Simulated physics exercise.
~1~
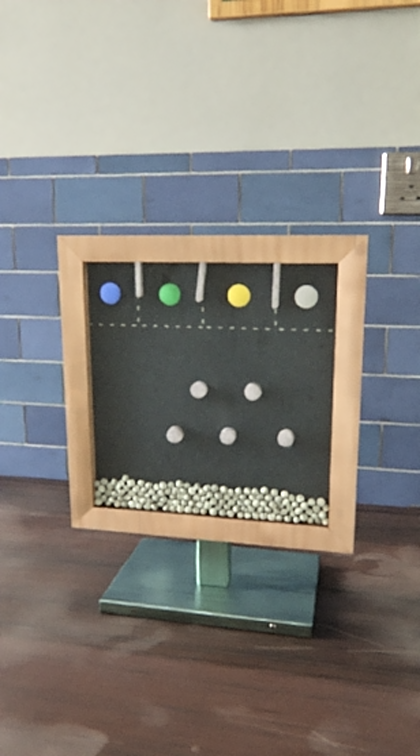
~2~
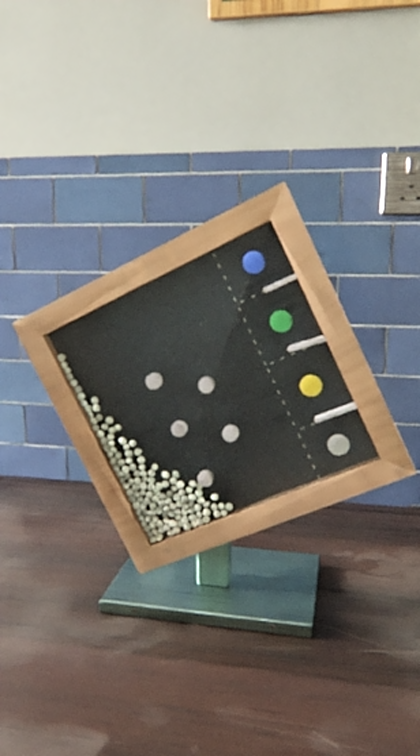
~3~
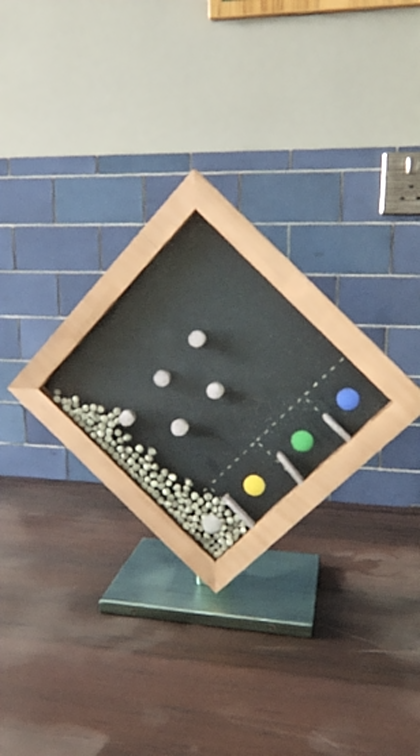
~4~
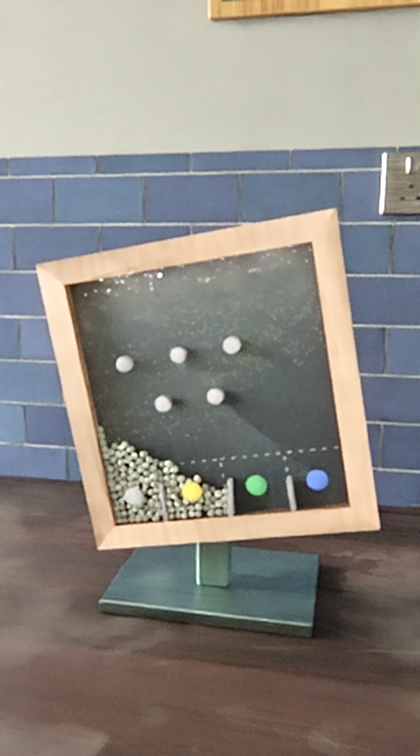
Against a blue tiled wall, a wooden-framed box of pale beads turns clockwise until nearly upside down, beads resting lower left around grey and yellow dots.
